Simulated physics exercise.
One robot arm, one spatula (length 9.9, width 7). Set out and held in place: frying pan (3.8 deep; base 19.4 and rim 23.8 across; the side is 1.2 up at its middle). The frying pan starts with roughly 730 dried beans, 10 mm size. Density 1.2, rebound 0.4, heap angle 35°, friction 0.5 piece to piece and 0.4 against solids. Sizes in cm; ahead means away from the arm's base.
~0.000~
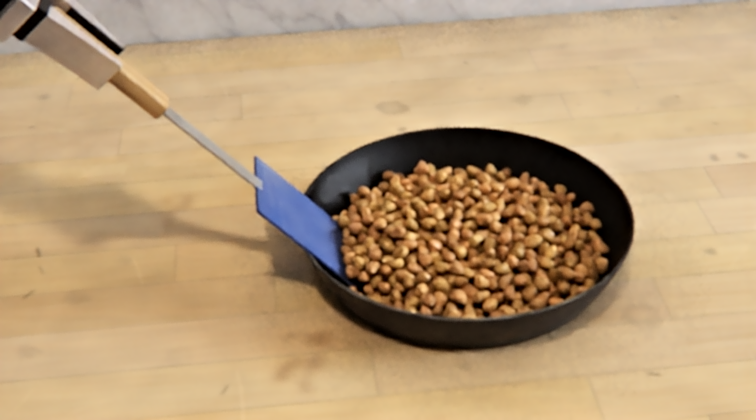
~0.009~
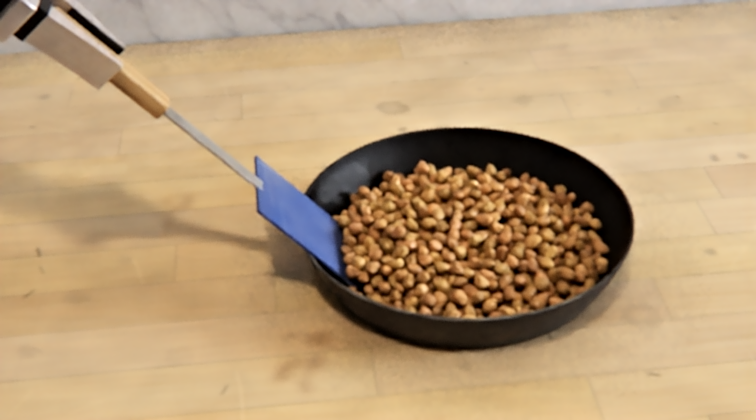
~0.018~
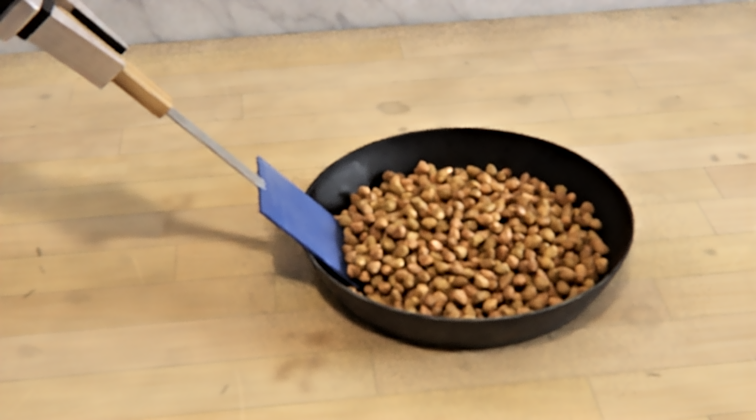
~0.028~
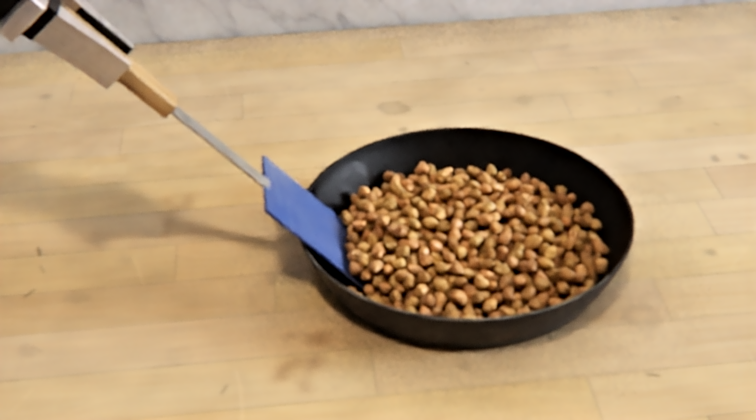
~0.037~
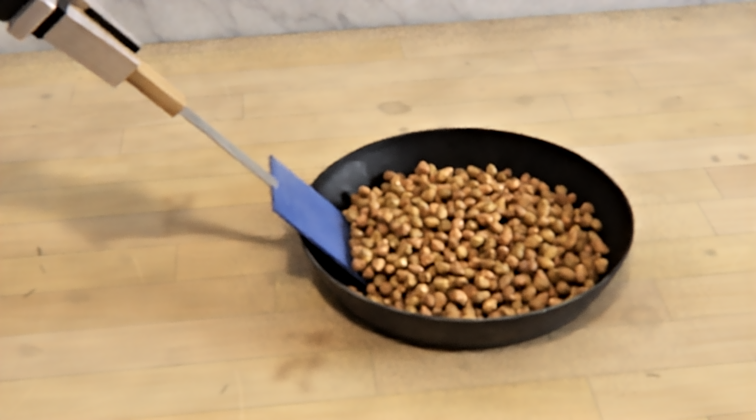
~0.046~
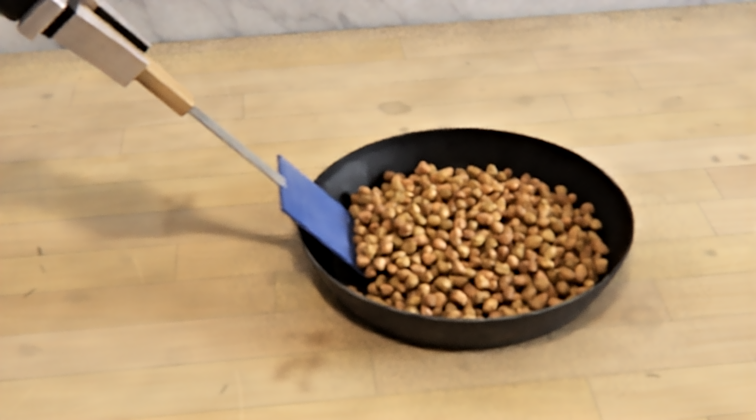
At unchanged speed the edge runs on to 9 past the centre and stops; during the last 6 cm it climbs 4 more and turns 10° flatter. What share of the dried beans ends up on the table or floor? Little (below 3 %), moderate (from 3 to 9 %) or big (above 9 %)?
Share on the table or floor: Big (above 9 %).
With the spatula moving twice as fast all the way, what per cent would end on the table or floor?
In that case some 30 per cent.
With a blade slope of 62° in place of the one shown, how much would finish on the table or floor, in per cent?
Then about 20 per cent.
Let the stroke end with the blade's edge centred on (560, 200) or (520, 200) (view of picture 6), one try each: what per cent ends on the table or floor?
About 10 and 0 per cent.
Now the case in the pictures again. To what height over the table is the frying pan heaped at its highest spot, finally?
Roughly 4.5 cm.
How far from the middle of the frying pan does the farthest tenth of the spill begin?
Roughly 25 cm.
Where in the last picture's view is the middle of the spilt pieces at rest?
At about (709, 230).
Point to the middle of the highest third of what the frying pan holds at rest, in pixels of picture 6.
At about (559, 222).
After 0.14 s, sloping 49°, highest piece 5 above the table; 727 in the frying pan.
After 0.23 s, sloping 46°, highest piece 6 above the table; 727 in the frying pan.
After 0.47 s, sloping 39°, highest piece 5 above the table; 591 in the frying pan, 134 on the table or floor, 2 on the blade or in flight.
After 1.52 s, sloping 39°, highest piece 4 above the table; 591 in the frying pan, 136 on the table or floor.
In the end, 591 in the frying pan, 136 on the table or floor. That is 19 % on the table or floor.
